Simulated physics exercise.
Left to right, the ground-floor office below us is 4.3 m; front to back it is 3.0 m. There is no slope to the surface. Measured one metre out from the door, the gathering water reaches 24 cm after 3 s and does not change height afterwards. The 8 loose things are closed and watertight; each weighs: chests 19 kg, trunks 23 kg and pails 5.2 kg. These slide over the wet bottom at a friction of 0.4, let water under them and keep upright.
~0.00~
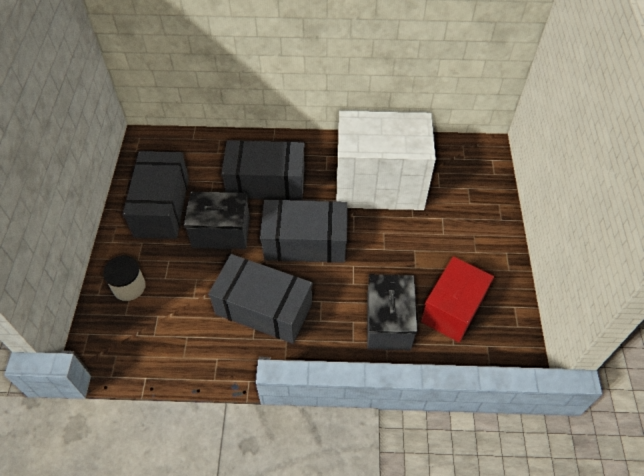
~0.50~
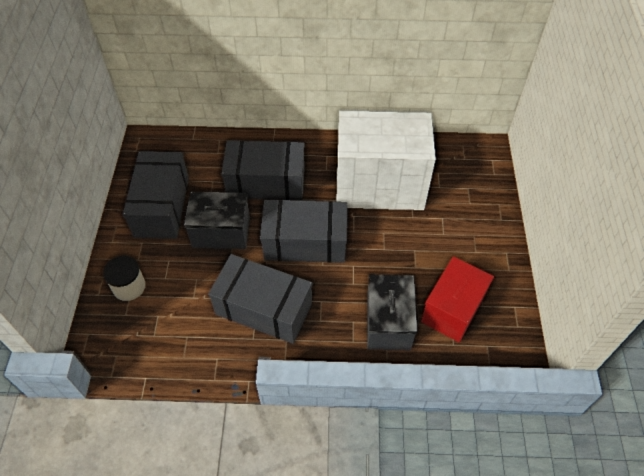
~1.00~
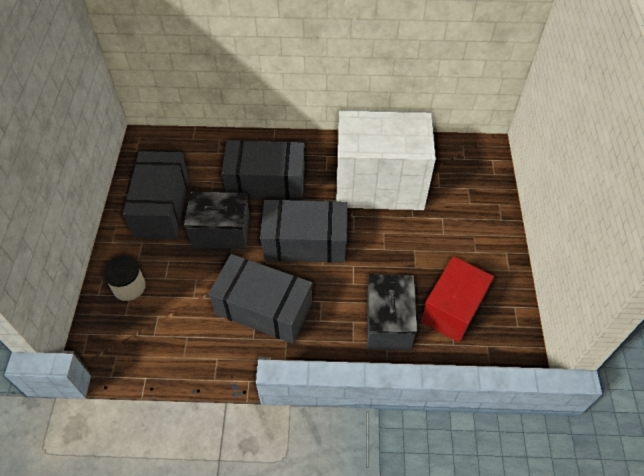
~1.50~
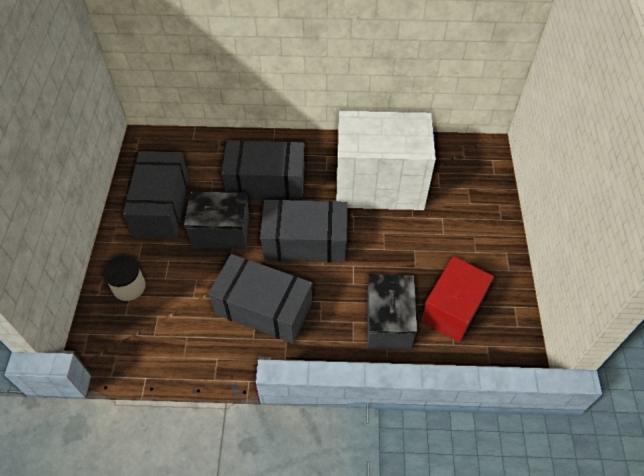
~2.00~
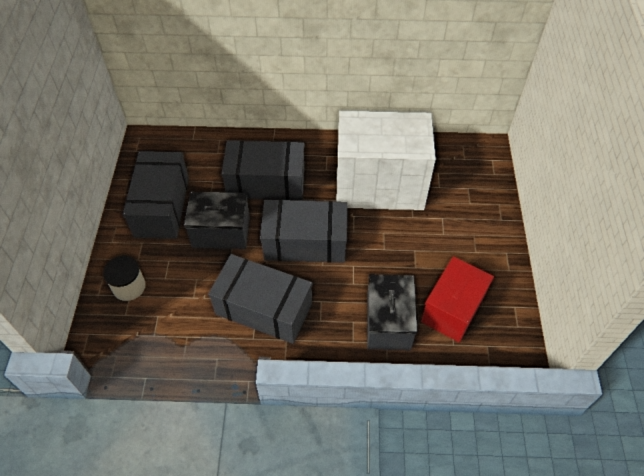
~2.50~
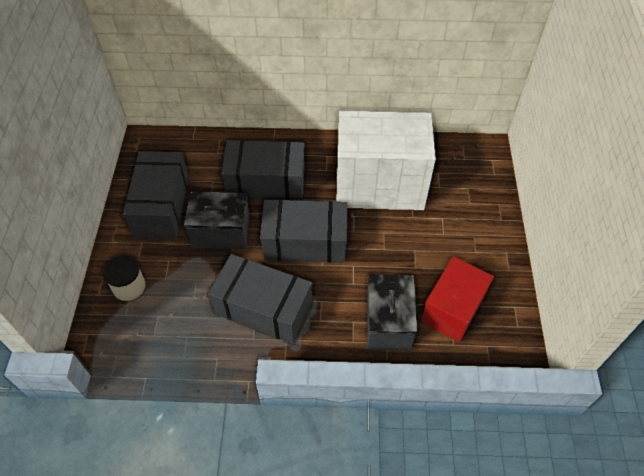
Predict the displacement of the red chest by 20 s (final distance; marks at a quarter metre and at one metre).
It will likely make a long trip.
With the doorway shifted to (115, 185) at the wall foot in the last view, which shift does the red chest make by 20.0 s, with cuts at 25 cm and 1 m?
Well, the red chest really gets moving far.
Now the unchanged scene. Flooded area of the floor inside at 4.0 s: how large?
Somewhere around 5.5 m2, roughly.
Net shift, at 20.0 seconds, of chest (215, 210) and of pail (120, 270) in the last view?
120 cm and 60 cm respectively.
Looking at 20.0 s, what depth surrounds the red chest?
I'd say around 22 cm.
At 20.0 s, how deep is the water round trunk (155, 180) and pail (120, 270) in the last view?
About 22 and 23 cm.
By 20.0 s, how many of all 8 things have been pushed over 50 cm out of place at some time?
Result: 8.
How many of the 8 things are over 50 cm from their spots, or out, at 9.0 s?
That would be 5.
After 4.0 s the red chest is near (461, 289), 0.0 m from its start, aground; 1 afloat.
After 9.0 s the red chest is near (484, 321), 0.4 m from its start, afloat; 7 afloat.
After 16.0 s the red chest is near (289, 229), 1.6 m from its start, afloat; 8 afloat.
After 20.0 s the red chest is near (264, 277), 1.7 m from its start, afloat; 8 afloat.
